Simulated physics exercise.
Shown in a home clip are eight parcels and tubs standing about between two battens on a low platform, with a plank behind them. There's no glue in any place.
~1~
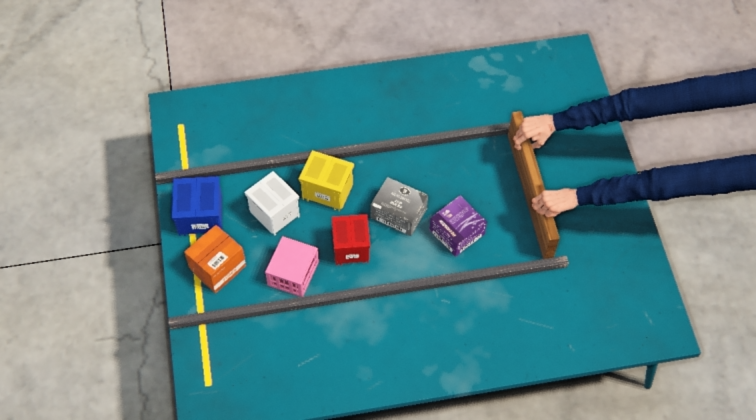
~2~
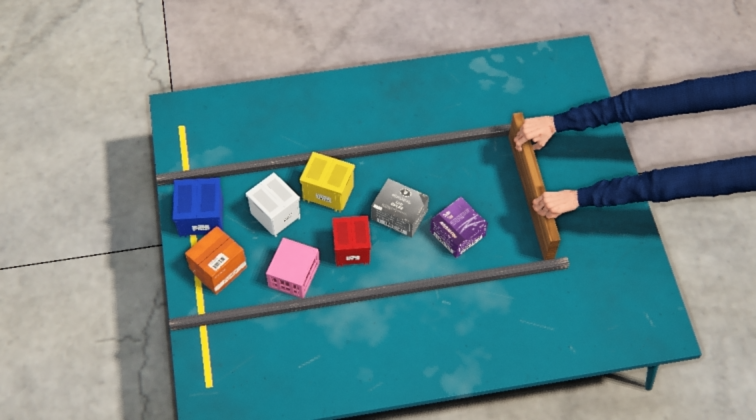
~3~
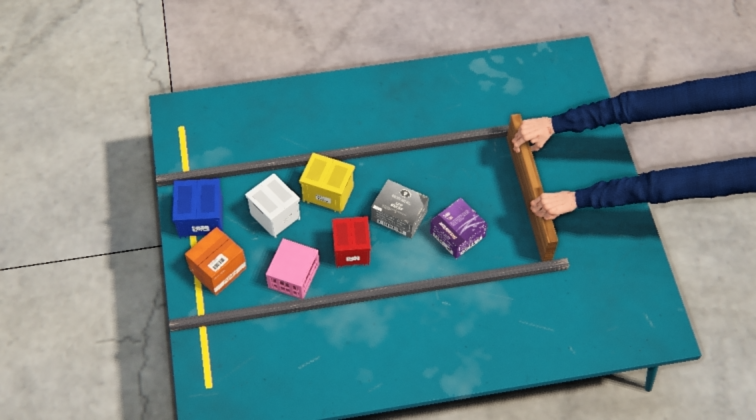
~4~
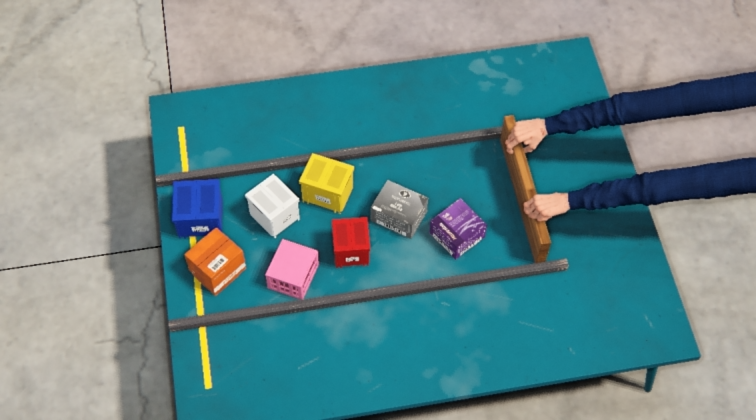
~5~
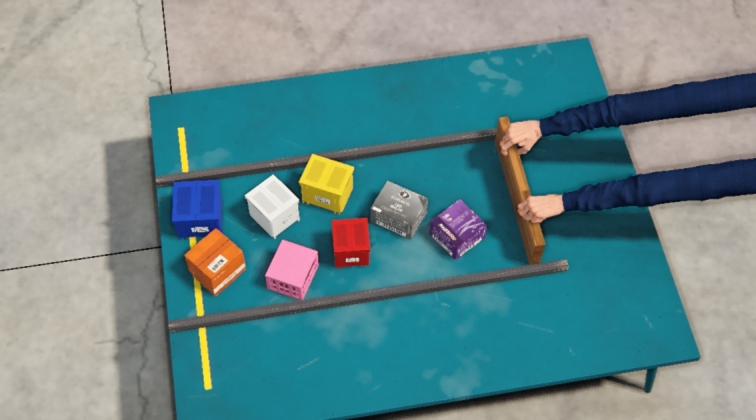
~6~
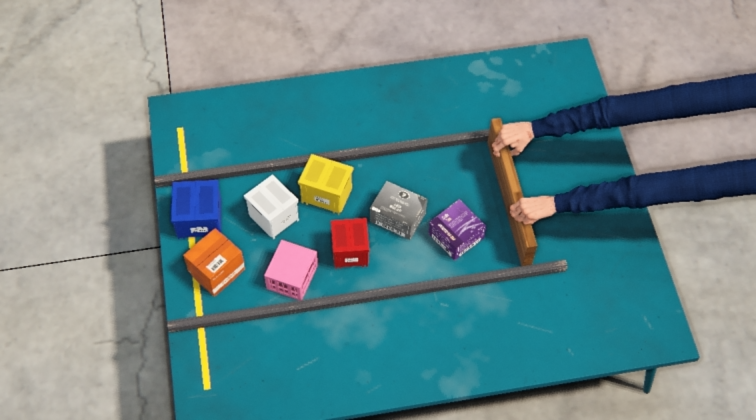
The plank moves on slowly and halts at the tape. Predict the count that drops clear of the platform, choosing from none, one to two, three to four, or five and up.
The ones going over the edge come to at least five, I'd say.
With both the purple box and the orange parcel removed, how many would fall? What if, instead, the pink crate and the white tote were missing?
In the first try 3, in the other 3.
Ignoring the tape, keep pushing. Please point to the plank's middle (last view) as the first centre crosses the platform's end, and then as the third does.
At (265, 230) for the first, at (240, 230) for the third.
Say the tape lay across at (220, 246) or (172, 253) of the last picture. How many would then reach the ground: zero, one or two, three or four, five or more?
First tape: Three to four; second tape: Five or more.
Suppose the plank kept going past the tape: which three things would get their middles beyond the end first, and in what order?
That would be the orange parcel, followed by the blue tote and then the pink crate.
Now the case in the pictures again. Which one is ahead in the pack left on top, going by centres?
That would be the purple box.
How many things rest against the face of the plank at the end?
3 in contact.
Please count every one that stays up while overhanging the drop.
The total here is 3.
A little later, none off yet; blue tote at rest near (197, 210); orange parcel at rest near (215, 262); white tote at rest near (272, 208).
Next, none off yet; blue tote at rest near (197, 210); orange parcel at rest near (215, 262); white tote shifted a little near (262, 203).
Later still, none off yet; blue tote shifted about its own width near (154, 211); orange parcel shifted about its own width near (152, 265); white tote shifted well along near (193, 194).
When it is over, the number that fall off is five or more; down, red tote, pink crate, white tote, orange parcel and blue tote.
